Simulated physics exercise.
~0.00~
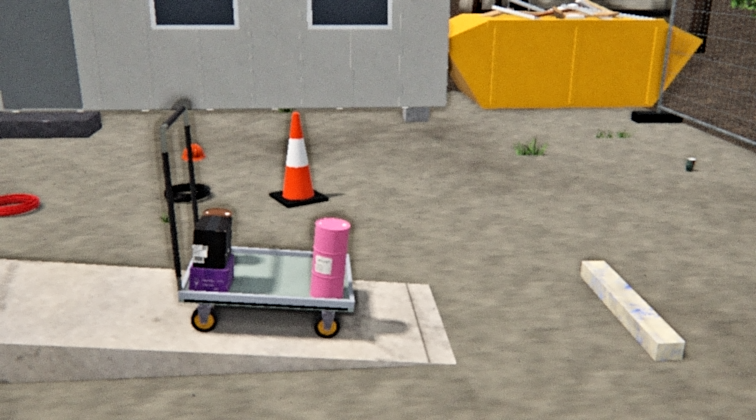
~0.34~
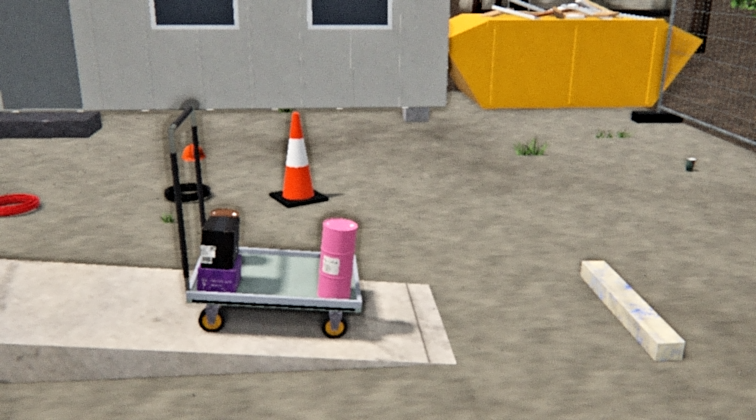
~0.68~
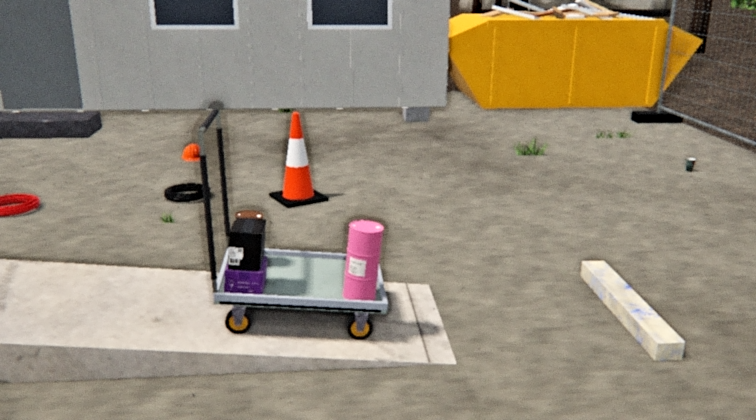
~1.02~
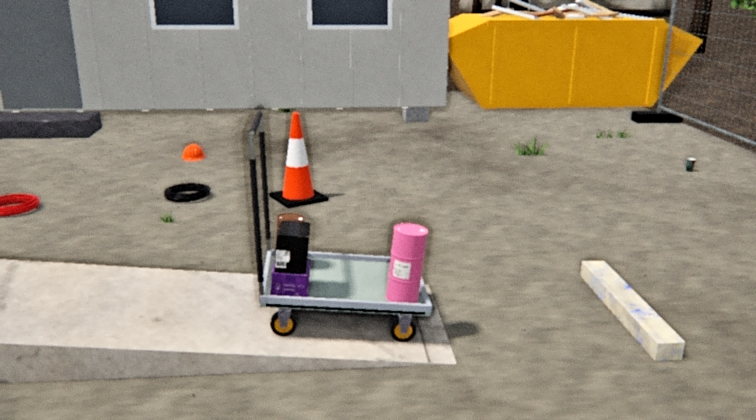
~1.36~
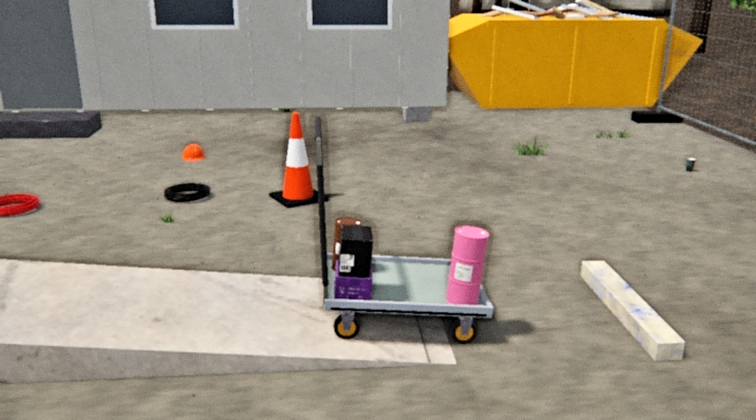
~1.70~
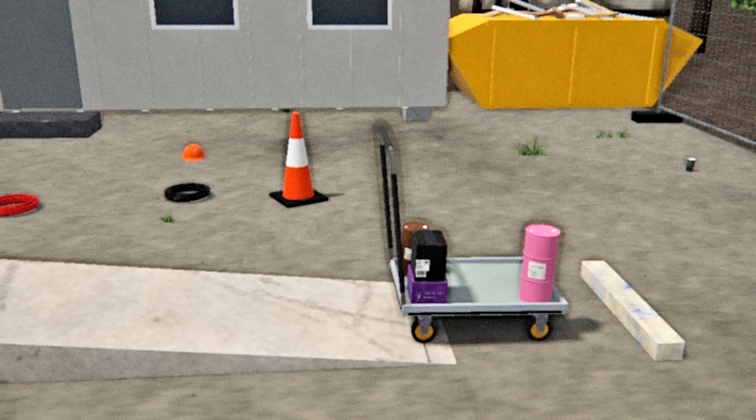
A flatbed trolley carrying a pink canister, black parcel, purple box and brown canister rolling right off a pale ramp, gathering speed.
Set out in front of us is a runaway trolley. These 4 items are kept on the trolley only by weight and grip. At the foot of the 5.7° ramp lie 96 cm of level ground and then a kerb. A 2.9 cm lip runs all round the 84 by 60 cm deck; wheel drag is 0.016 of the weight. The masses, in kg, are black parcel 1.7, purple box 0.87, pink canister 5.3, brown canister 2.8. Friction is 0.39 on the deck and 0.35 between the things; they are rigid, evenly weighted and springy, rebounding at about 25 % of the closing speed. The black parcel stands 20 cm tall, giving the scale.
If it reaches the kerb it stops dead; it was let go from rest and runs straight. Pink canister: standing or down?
Watch it go past its balance point.
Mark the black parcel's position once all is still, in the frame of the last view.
Roughly at (579, 282) in the last picture.
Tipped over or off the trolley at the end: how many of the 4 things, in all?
That makes 2.
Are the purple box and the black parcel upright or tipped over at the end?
Well, the purple box holds steady, and the black parcel tumbles down.
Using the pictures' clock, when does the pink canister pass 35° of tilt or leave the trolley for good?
I'd put it at some 2.5 s.
After 2.20 s, trolley at the kerb; pink canister 13° off its base near (635, 260); black parcel moved 10 cm; brown canister moved 9 cm.
After 2.60 s, trolley at the kerb; pink canister now off the trolley; black parcel 55° off its base; brown canister moved 14 cm.
After 3.00 s, trolley at the kerb; black parcel on its side; brown canister moved 14 cm; purple box moved 9 cm.
In the end (4.6 s), off the trolley and tipped over, pink canister; toppled on the trolley, black parcel; not toppled but over 10 cm from the start, brown canister; purple box under 10 cm from the start. At the end, from the last picture's camera, pink canister near (691, 295).
